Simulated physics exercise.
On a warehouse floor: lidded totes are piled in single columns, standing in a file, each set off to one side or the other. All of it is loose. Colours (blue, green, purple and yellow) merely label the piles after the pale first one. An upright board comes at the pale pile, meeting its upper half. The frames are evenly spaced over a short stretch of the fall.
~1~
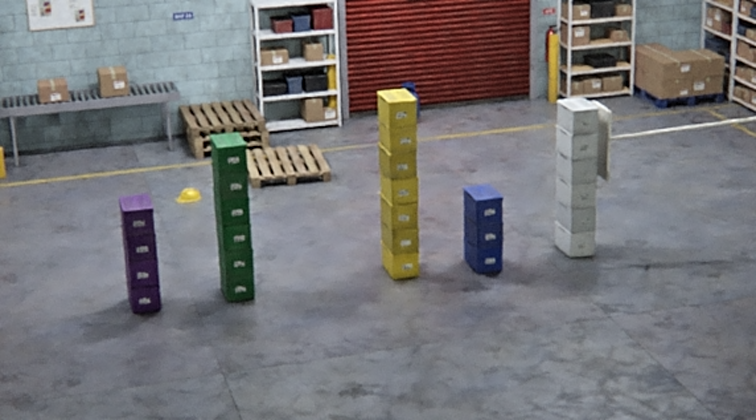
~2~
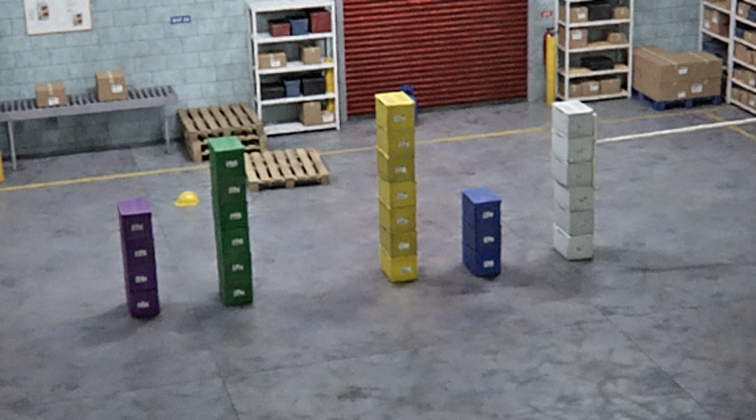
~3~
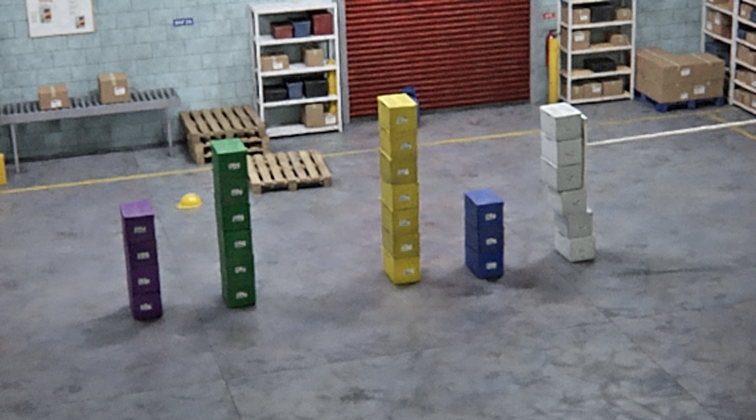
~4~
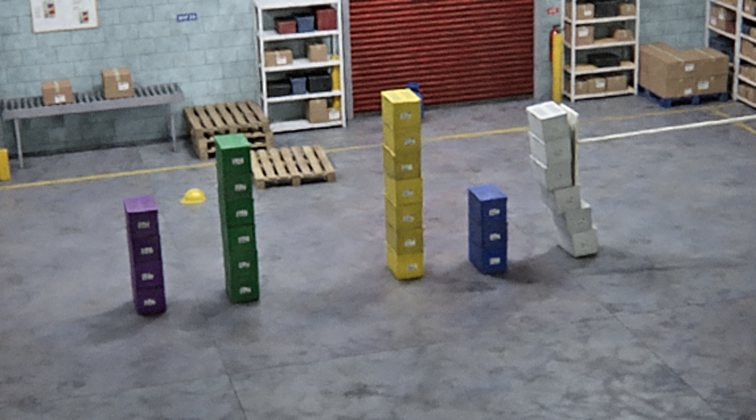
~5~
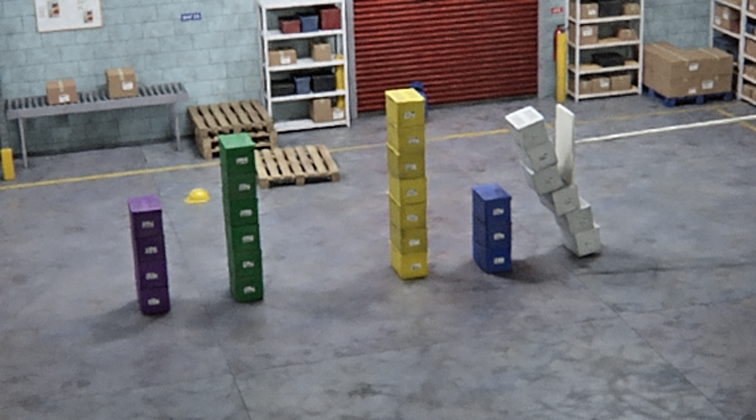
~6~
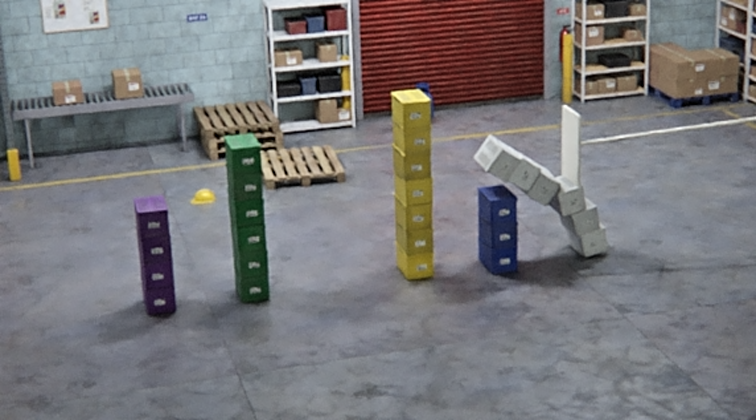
Five single-column stacks of lidded totes stand spaced across a grey warehouse floor, seen from above, before shelving and a red shutter. From left to right they are purple, green, yellow, short blue and pale grey, with an upright pale board beside the last. The board pushes leftward into the pale stack, which bends and leans steeply left over the blue one, while the view shifts slightly.
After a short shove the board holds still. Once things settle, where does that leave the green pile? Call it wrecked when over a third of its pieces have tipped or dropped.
In the end the green column mostly stays up.
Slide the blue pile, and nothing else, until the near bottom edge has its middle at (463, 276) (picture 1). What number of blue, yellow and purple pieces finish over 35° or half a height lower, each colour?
Blue 0, yellow 0, purple 0.
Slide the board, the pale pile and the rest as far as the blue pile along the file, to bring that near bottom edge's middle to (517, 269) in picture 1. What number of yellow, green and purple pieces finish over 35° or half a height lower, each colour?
The counts are yellow 0, green 0, purple 0.
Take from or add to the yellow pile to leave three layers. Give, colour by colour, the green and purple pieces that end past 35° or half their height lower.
The counts are green 0, purple 0.
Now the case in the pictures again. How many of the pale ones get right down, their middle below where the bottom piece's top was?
It comes to 3.
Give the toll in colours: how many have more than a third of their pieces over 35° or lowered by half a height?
In all, 0.
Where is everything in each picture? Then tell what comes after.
In the first frame (pixels give the middle of a visible side), board (609, 137) not yet touching; top green tote (233, 159); top blue tote (490, 211); none of the others has stirred.
Board (595, 141) pushing; top green tote (231, 163), in the second frame.
Board (586, 144) pushing; top green tote (233, 165), in the third frame.
Board (577, 141) pushing, top of the pale pile leaning a little; top green tote (237, 160); none of the others has stirred, in the fourth frame.
Board (574, 141) stopped, top of the pale pile leaning clearly; top green tote (241, 160); none of the others has stirred, in the fifth frame.
Board (580, 142) stopped, top of the pale pile leaning steeply; top green tote (247, 161); top yellow tote (417, 115); none of the others has stirred, in the sixth frame.
Shortly afterwards, 3 of the pale pile down; none of the 6 green totes down (0 of 20 in all colours); top green tote unmoved.
In the end, 3 of the pale pile down; none of the 6 green totes down (0 of 20 in all colours); top green tote unmoved; top yellow tote unmoved. From the last view, middles, top green tote near (243, 154), top yellow tote near (410, 109).
